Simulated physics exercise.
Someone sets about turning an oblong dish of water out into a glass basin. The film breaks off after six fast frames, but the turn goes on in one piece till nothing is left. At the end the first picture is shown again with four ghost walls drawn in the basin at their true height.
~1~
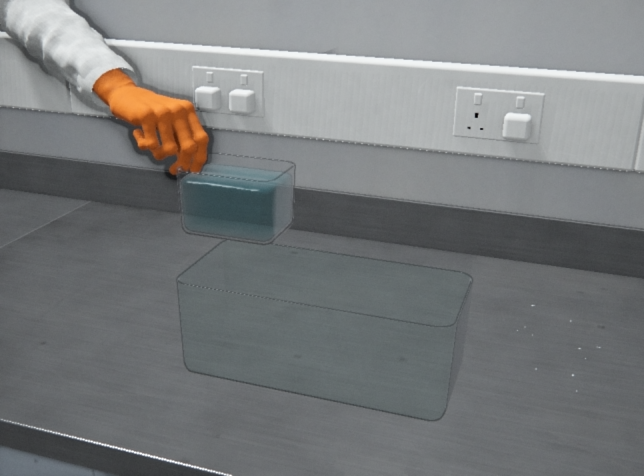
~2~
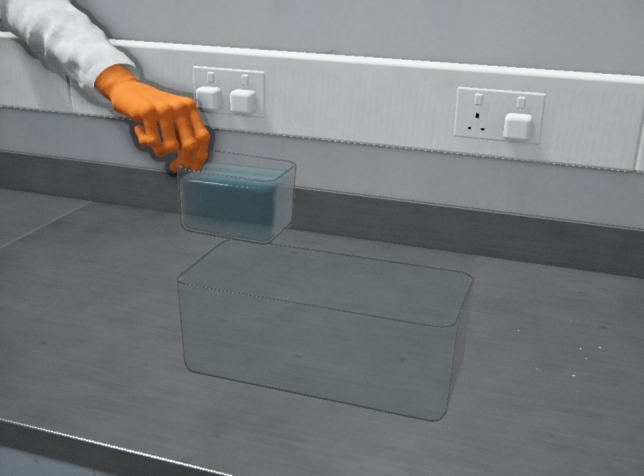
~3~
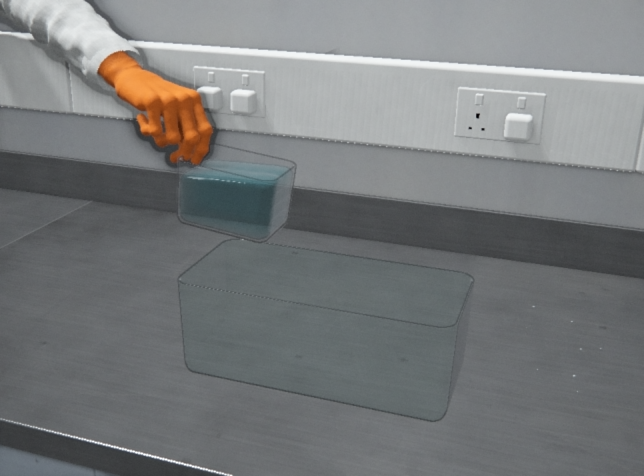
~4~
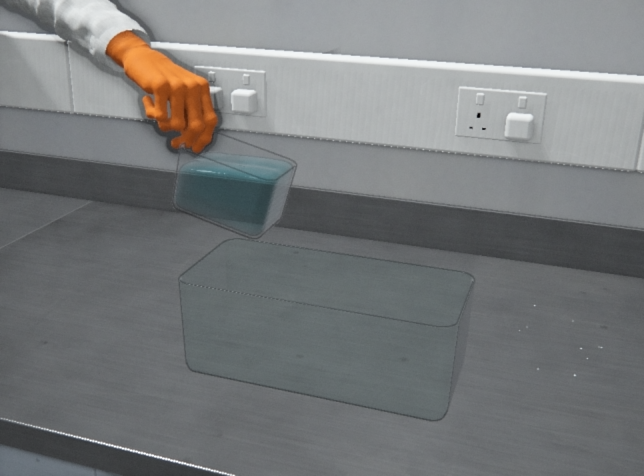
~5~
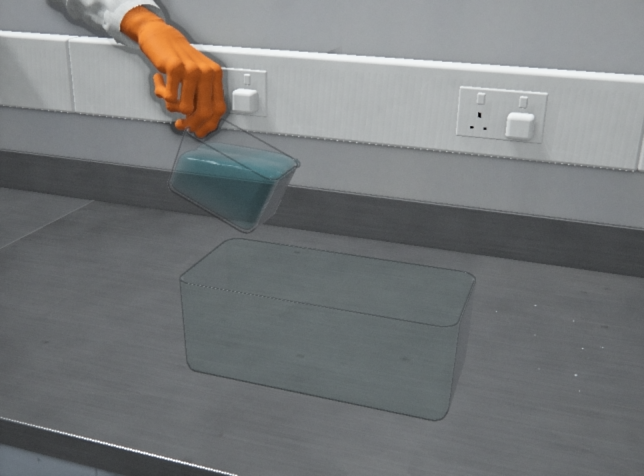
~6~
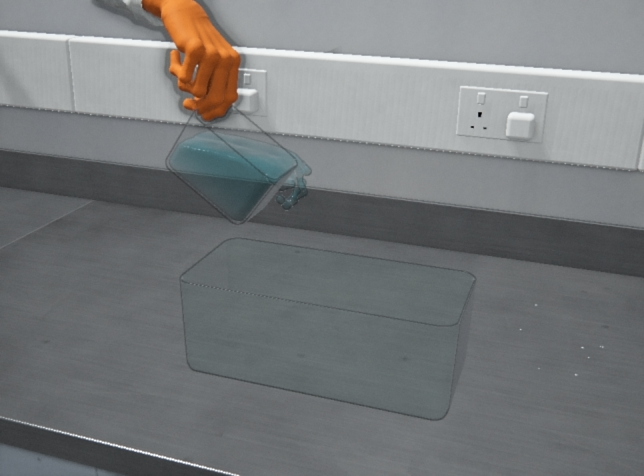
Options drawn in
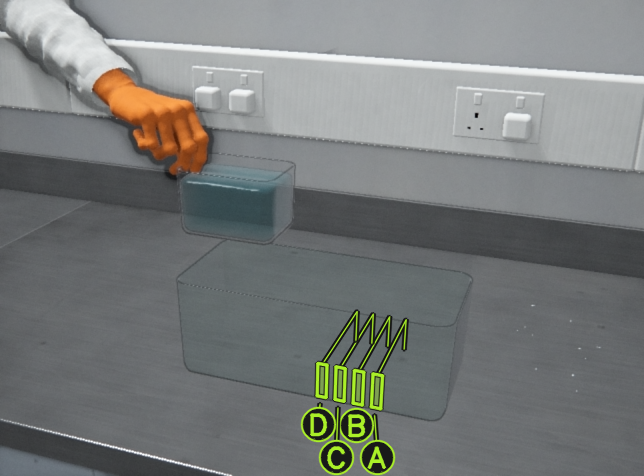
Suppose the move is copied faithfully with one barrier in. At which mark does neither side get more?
Slot B does it best.
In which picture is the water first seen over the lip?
Picture 5.
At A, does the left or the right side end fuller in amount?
More ends on the left.
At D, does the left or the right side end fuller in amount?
The right one.
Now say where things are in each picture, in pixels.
The first picture shows upright, lip at (284, 171); basin from (186, 366) to (446, 419); nothing has left yet.
The second picture shows upright, lip at (284, 171); nothing has left yet.
The third picture shows tipped about 6°, lip at (285, 171); nothing has left yet.
The fourth picture shows tipped about 14°, lip at (286, 171); nothing has left yet.
The fifth picture shows tipped about 23°, lip at (286, 171); water is over the lip, down to (290, 173).
The sixth picture shows tipped about 35°, lip at (287, 170); water is over the lip, down to (290, 202).
On the marked copy, A at (374, 415); B at (356, 411); C at (337, 407); D at (320, 403).
With A, about 87 % ends left of the wall and 12 % right of it.
With B, about 52 % ends left of the wall and 47 % right of it.
With C, about 29 % ends left of the wall and 69 % right of it.
With D, about 10 % ends left of the wall and 89 % right of it.
